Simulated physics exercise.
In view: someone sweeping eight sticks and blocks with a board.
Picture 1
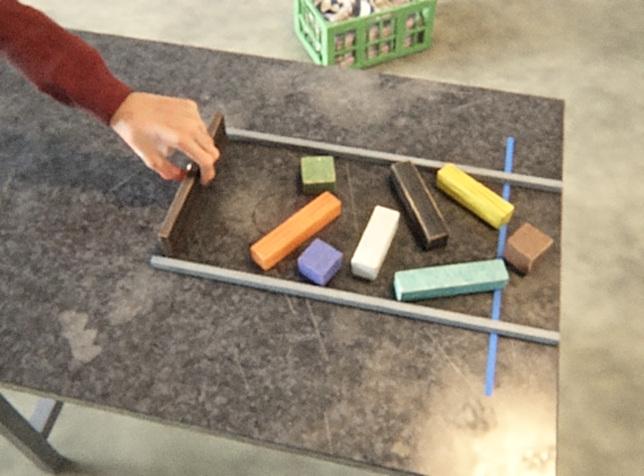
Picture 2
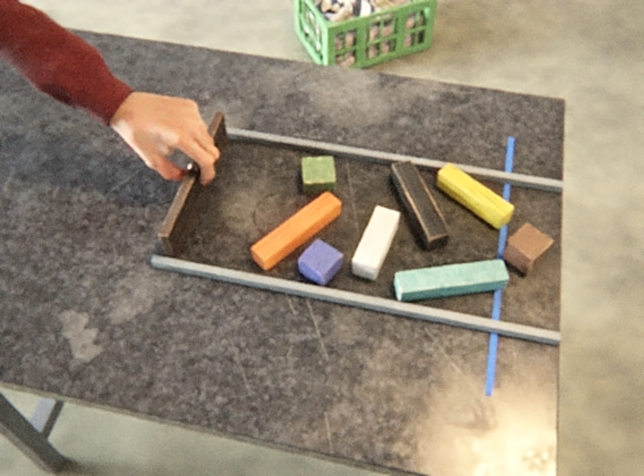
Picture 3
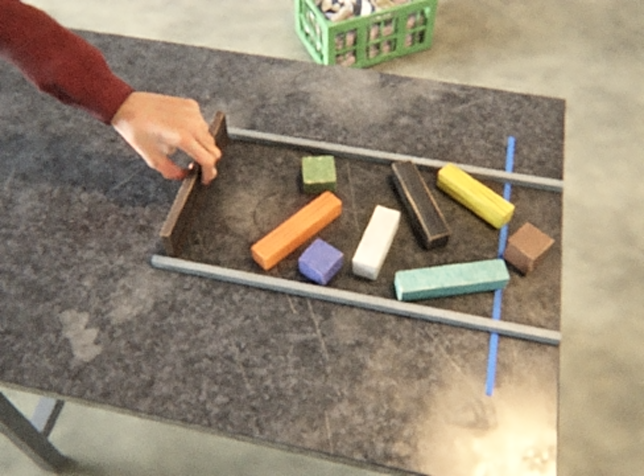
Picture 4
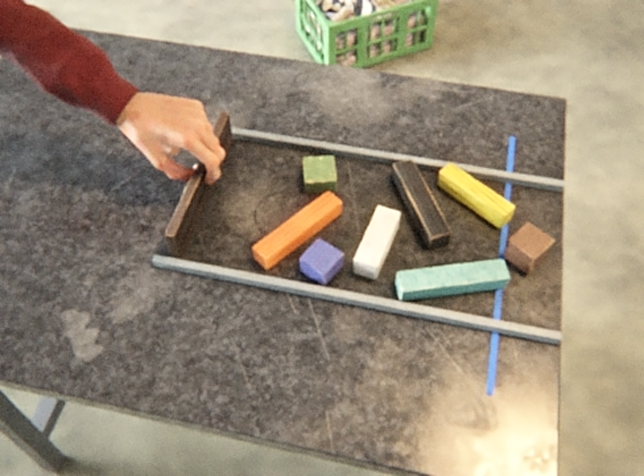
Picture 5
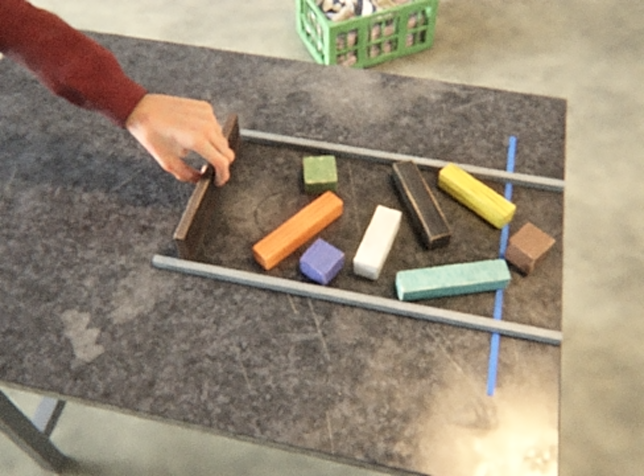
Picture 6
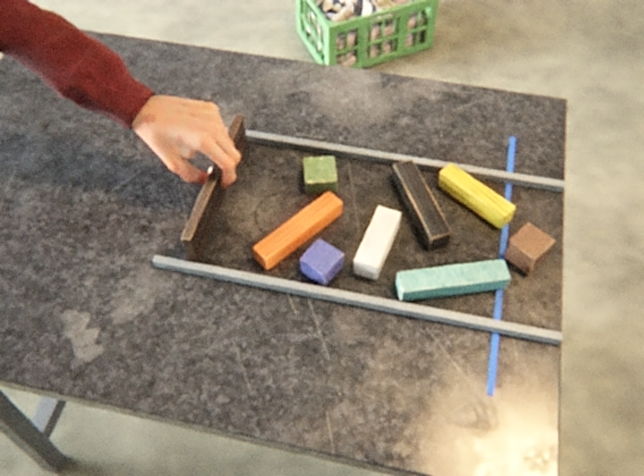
The footage shows a hand in a dark red sleeve holding a dark board between two grey rails and sliding it slightly to the right, while the colourful sticks and blocks near a blue strip of tape stay still.
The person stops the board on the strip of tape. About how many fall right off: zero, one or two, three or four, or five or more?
In the end the number that fall off is three or four.
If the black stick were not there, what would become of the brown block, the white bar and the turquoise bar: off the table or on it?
The brown block drops off; the white bar stays on; the turquoise bar drops off.
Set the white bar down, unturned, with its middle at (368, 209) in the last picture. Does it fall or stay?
From there it remains up.
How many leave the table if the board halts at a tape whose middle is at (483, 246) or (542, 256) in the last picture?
In that order 2 and 6.
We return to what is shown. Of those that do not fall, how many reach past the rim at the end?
It comes to 2.
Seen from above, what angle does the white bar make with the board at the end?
Near 30 degrees.
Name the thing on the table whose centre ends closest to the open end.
The black stick ends nearest.
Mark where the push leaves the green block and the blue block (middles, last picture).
The green block at (524, 213), the blue block at (539, 312).
A little later, none off yet; brown block at rest near (529, 248); yellow stick at rest near (475, 196); turquoise bar at rest near (453, 280).
Next, none off yet; brown block at rest near (532, 246); yellow stick moving near (481, 196); turquoise bar shifted a little near (512, 285).
Later still, none off yet; brown block shifted about its own width near (558, 264); yellow stick shifted about its own width near (535, 212); turquoise bar tilted well over near (587, 302).
When it is over, the number that fall off is three or four; down, turquoise bar, yellow stick and brown block.
